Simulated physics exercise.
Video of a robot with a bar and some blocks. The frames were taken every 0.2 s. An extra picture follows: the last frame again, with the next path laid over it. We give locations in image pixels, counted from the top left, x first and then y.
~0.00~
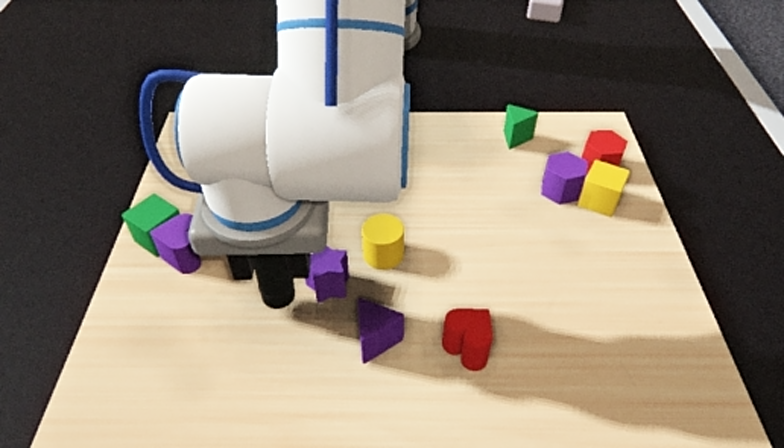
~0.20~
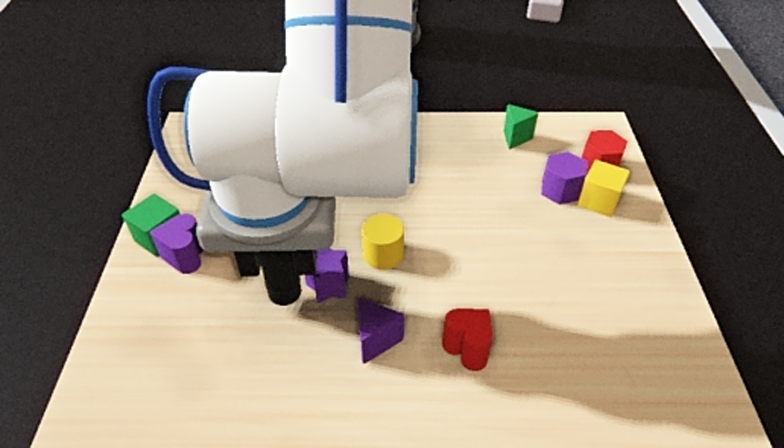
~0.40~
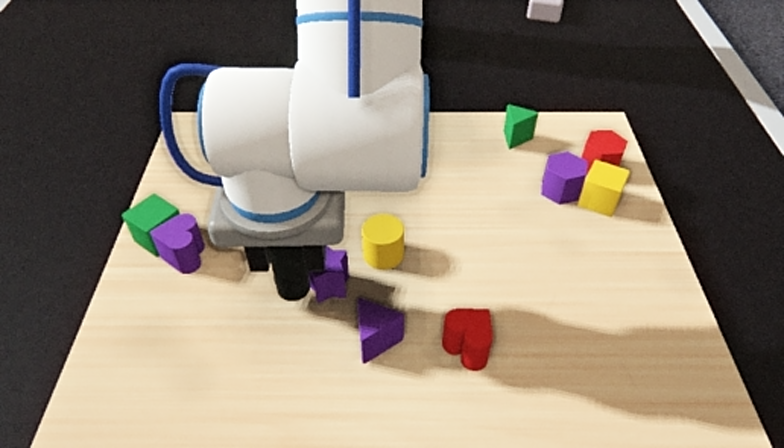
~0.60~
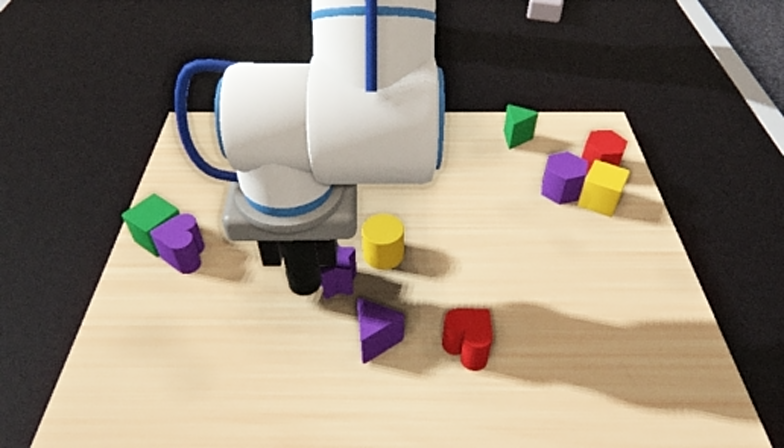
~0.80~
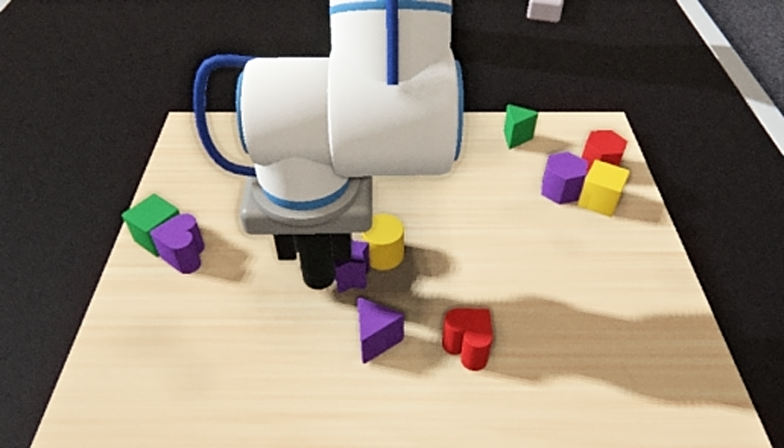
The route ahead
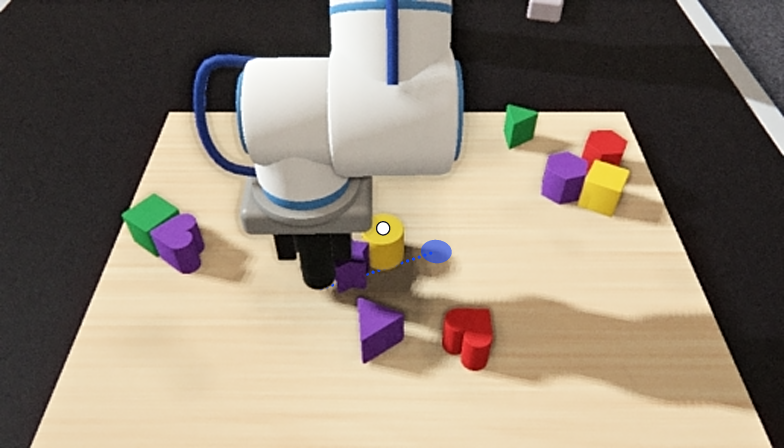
A white robot arm with a black bar moved a short way right across a wooden table, nudging the purple star block toward the yellow cylinder while the other blocks stayed put.
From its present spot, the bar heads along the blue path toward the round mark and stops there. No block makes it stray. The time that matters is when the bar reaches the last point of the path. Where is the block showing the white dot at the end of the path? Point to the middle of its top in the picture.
The answer is (445, 192).
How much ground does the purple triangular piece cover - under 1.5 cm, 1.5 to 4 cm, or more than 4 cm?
Short: Under 1.5 cm.
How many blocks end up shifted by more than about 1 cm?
In total, two blocks get moved by over 1 cm.
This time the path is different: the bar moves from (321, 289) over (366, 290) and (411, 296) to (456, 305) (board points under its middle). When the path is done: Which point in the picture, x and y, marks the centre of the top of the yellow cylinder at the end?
My best guess is (402, 218).
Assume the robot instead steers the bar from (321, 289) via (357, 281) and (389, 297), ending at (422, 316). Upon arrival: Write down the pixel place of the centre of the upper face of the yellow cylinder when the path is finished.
Top centre: (405, 218).
The drawn path runs from (321, 289) directly to (436, 251); the dot is on the yellow cylinder.
On the path given first. One third of the way, bar at (362, 265); purple star block at (391, 240); yellow cylinder at (408, 215).
Two thirds of the way, bar at (402, 252); purple star block at (432, 228); yellow cylinder at (436, 198).
At the end, bar at (437, 241); purple star block at (468, 218); purple triangular piece not moved; yellow cylinder at (445, 192).
